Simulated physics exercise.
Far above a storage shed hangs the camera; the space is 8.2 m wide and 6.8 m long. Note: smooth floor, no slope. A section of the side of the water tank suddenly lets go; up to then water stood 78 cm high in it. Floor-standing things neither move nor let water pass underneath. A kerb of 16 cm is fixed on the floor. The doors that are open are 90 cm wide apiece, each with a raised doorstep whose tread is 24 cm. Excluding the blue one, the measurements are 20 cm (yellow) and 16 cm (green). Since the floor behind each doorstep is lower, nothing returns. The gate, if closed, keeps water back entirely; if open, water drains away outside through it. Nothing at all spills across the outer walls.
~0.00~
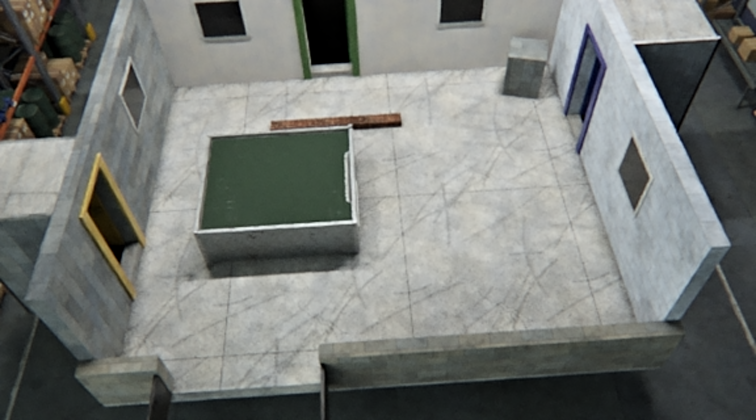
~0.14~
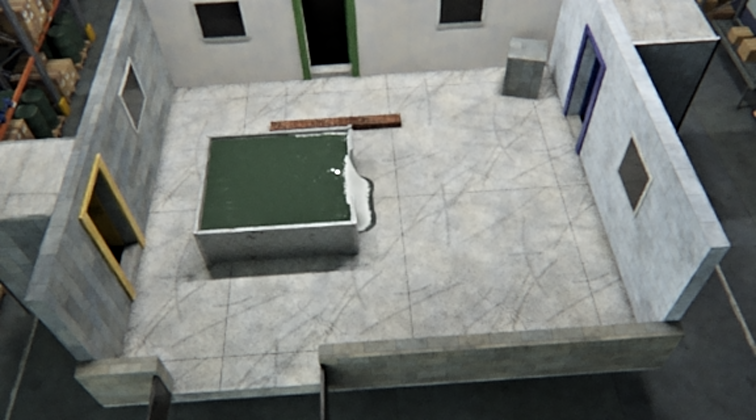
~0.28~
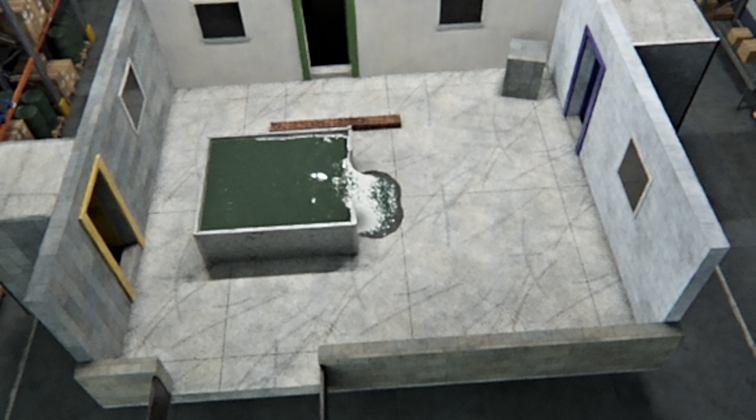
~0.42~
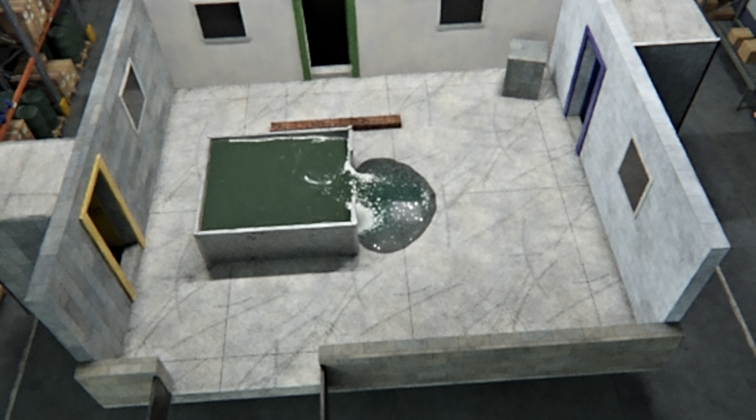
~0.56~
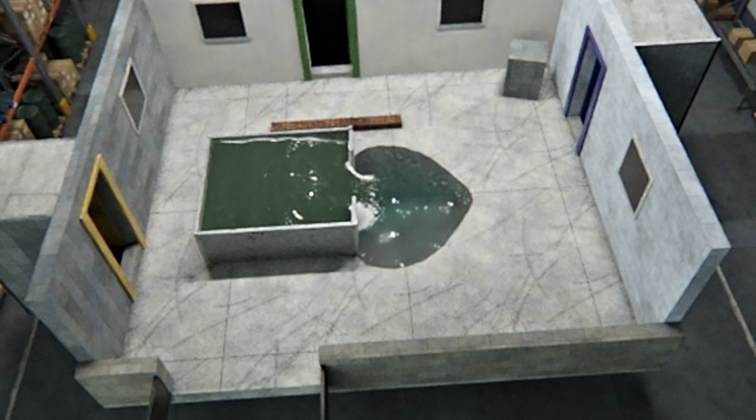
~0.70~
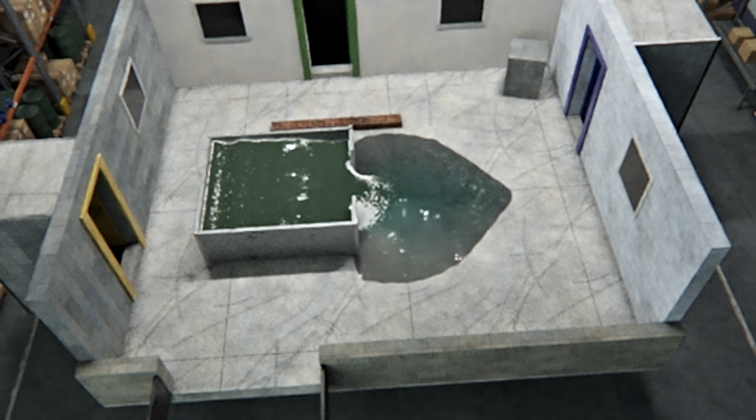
A large water tank gives way on its right side and water spreads across the floor.
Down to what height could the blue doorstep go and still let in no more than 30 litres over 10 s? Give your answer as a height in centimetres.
I would say down to about 18 cm.
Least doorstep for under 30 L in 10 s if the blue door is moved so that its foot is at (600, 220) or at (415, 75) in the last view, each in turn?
Minimums: About 21 cm and 6.5 cm.
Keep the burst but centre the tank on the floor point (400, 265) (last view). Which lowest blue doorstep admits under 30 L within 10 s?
Then it needs to be around 7.5 cm high.
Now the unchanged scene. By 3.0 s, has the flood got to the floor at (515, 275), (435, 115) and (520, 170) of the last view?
Point 1: Awash; point 2: Awash; point 3: Awash.
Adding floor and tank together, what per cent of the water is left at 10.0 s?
Some 90 %.
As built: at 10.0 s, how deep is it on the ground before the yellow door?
You'd measure close to 8.0 cm there.
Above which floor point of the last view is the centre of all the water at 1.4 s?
About (328, 208).
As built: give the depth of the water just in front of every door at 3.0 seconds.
The yellow door has 0 cm, the blue door 21 cm and the green door 0 cm.
After 1.4 s water covers 35 % of the floor, deepest (44 cm) near (365, 202); it has not reached the blue door.
After 3.0 s water covers 45 % of the floor, deepest (35 cm) near (640, 347); 21 cm at the blue door, 110 litres in over its 6 cm doorstep.
After 10.0 s water covers 90 % of the floor, deepest (14 cm) near (617, 349); 10 cm at the blue door, 353 litres in over its 6 cm doorstep.
At the blue door as built, the water arrived by 1.5 s and peaked near 23 cm at 2.8 s.
Run again over the same 10 s with other heights there, 54 litres in over 16 cm, 7 litres over 22 cm. The limit of 30 litres is kept from about 18 cm up.
